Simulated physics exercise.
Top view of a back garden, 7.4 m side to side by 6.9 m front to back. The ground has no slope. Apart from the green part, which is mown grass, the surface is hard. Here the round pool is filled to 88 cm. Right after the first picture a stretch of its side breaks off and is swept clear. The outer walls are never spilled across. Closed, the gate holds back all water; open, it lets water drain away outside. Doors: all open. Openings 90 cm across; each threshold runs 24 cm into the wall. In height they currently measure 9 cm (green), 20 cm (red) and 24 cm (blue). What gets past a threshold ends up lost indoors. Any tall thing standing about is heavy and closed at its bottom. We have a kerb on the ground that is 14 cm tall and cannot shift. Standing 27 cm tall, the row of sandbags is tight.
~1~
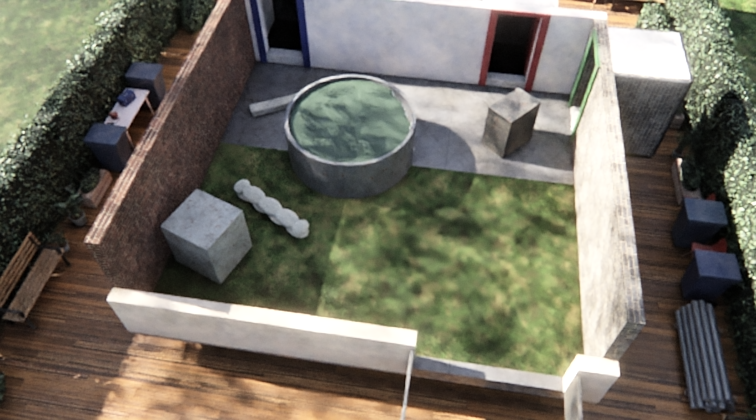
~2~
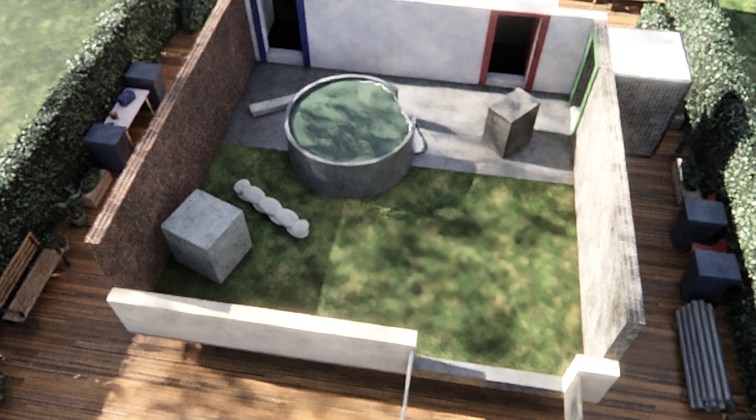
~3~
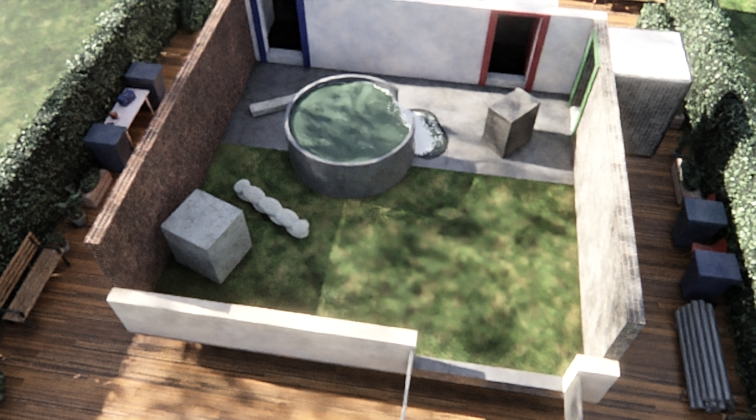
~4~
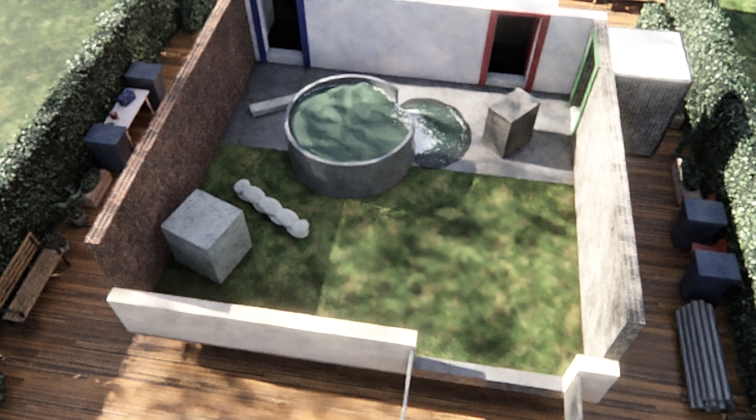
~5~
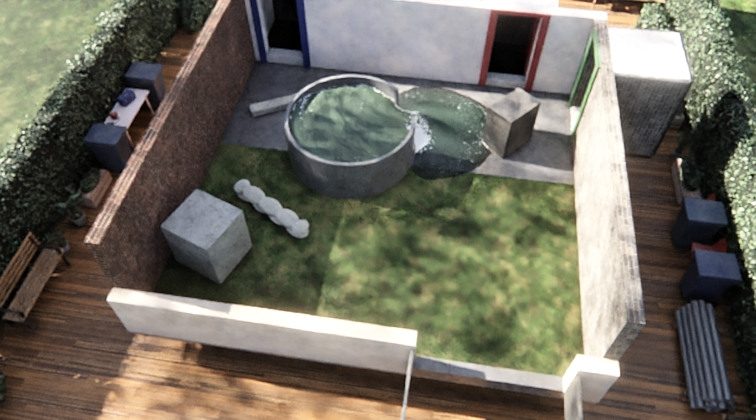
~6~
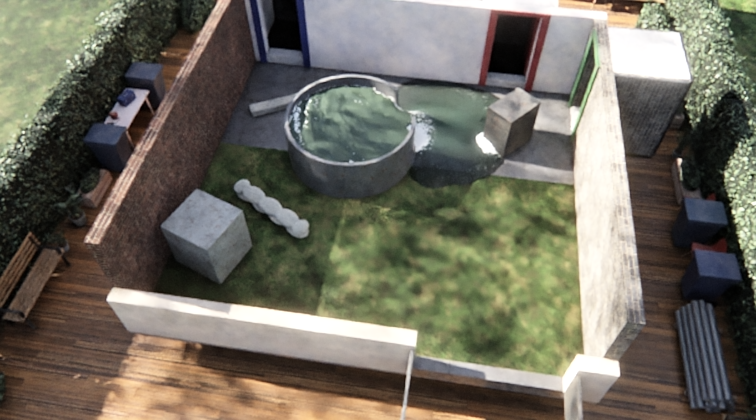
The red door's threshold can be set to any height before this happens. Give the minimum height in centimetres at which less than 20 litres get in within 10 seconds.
31 cm.
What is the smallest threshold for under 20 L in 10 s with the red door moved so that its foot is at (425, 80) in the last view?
It needs roughly 18 cm.
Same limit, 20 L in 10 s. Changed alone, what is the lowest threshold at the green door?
At the green door you'd want roughly 36 cm.
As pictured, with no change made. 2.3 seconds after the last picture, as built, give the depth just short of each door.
Before green it's 27 cm, before red 31 cm, before blue 0 cm.
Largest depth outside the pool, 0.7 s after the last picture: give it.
I'd estimate roughly 72 cm.
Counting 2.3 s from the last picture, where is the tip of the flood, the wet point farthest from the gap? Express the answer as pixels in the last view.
Close to pixel (581, 301).
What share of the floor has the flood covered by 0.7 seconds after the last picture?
20 %.
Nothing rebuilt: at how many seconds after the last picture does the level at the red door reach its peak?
The level tops out near 1.6 seconds.
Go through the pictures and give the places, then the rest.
Still water, 88 cm deep, in the round pool at (350, 120); the red door at (512, 52) is dry, in the first frame.
The gap is at (406, 124), the front 0.3 m out at (424, 143); the back of the round pool holds 88 cm, in the second frame.
The front is at (433, 119), 0.8 m from the gap at (406, 126); 0.9 m2 of floor is wet, 88 cm left at the back, in the third frame.
The gap is at (406, 127), the front 1.4 m out at (456, 112); the back of the round pool holds 88 cm, in the fourth frame.
The front is at (486, 111), 2.0 m from the gap at (406, 127); 4.1 m2 of floor is wet, 87 cm left at the back, in the fifth frame.
The front is at a hidden place, 2.5 m from the gap at (406, 126); 5.8 m2 of floor is wet, 83 cm left at the back; the red door at (512, 52), 2.8 m from the gap, is still 0.5 m from the nearest water, in the sixth frame.
Then, 0.7 s after the last picture water covers 20 % of the floor, deepest (72 cm) near (570, 95); 28 cm at the red door, 1 litre in over its 20 cm threshold.
Then, 2.3 s after the last picture water covers 35 % of the floor, deepest (40 cm) near (562, 95); 31 cm at the red door, 79 litres in over its 20 cm threshold.
Then, 9.3 s after the last picture water covers 85 % of the floor, deepest (14 cm) near (570, 101); 12 cm at the red door, 124 litres in over its 20 cm threshold.
At the red door as built, the water peaked near 36 cm, 1.5 s after the last picture.
Run again over the same 10 s with other heights there, 34 litres in over 27.5 cm, 6 litres over 37 cm. The limit of 20 litres is kept from about 31 cm up.
